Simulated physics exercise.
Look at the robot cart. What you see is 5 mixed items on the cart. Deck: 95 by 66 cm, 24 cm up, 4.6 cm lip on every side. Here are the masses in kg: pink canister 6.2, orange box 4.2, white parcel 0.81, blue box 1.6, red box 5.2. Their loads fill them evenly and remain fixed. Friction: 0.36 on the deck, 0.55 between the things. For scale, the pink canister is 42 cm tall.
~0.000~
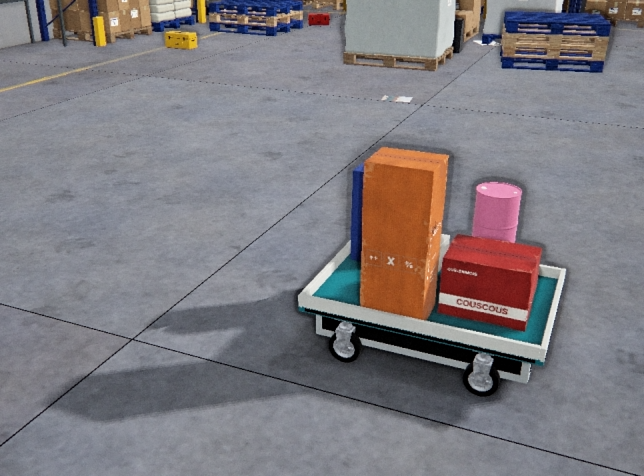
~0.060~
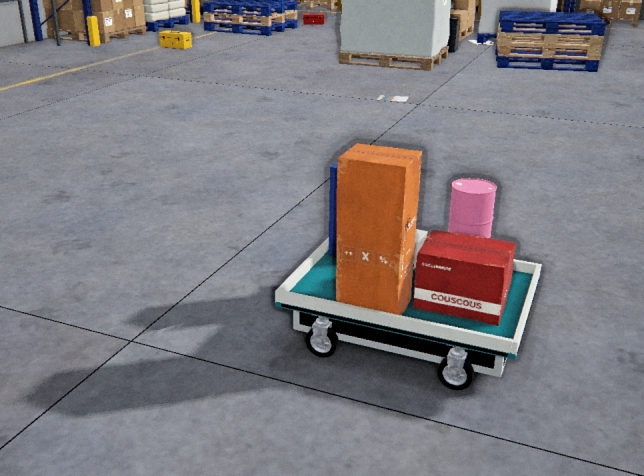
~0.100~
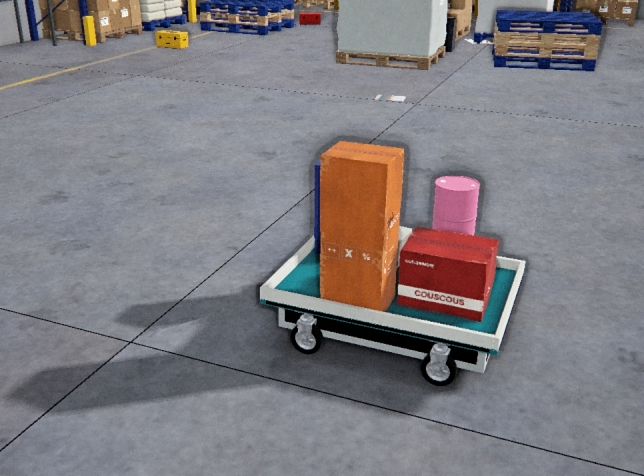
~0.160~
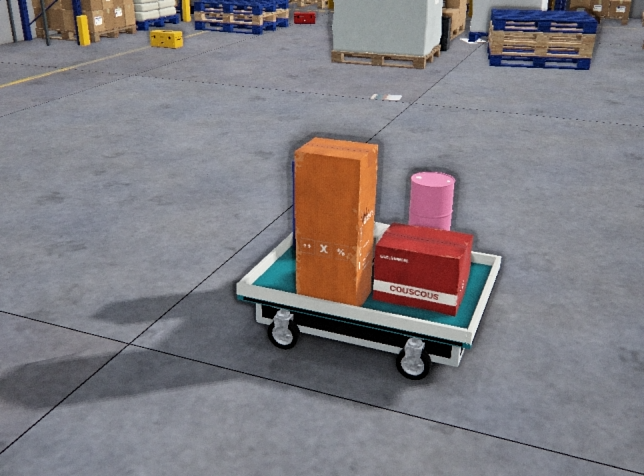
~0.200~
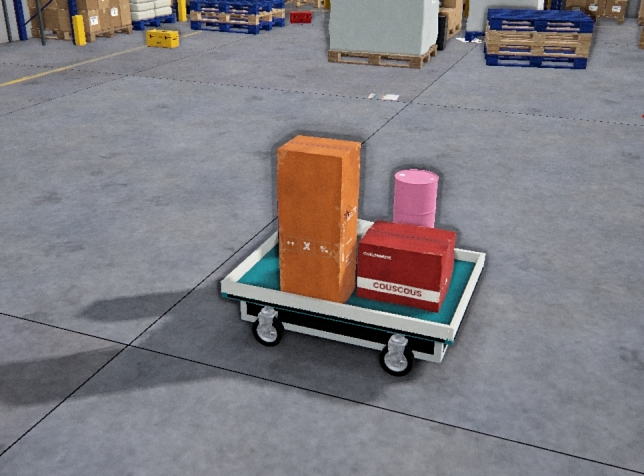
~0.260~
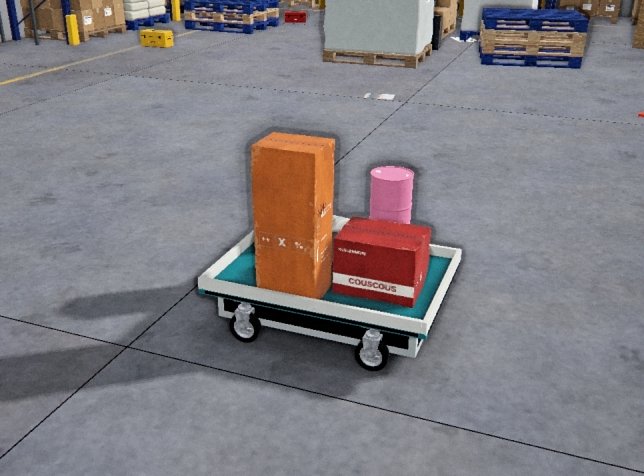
At the start, a wheeled cart carrying a tall orange box, a red box, a pink canister and a partly hidden blue box sits right of centre on a warehouse floor. It rolls steadily left, its load keeping its arrangement, while the blue box slips from view behind the orange one. By the end, the cart is left of where it began, near the middle.
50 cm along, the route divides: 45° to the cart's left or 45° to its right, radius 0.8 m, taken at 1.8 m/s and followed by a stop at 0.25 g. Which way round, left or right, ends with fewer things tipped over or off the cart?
Right.
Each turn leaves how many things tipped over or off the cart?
With a left turn it's 3; with a right turn it's 2.
Turning left. Around 0.76 s, cart 137 cm along, turned 45°; blue box now off the cart; orange box at 20° to upright near (88, 220); pink canister at 10° to upright near (154, 215).
Around 1.36 s, cart 205 cm along, turned 45°; orange box at 58° to upright; pink canister at 57° to upright; white parcel shifted 8 cm.
Finally (2.4 s), off the cart, pink canister, orange box and blue box; not toppled but over 10 cm from the start, white parcel; the last one still in place (within 10 cm).
Turning right instead, orange box and blue box tipped over or off the cart, 2 of 5 in all.
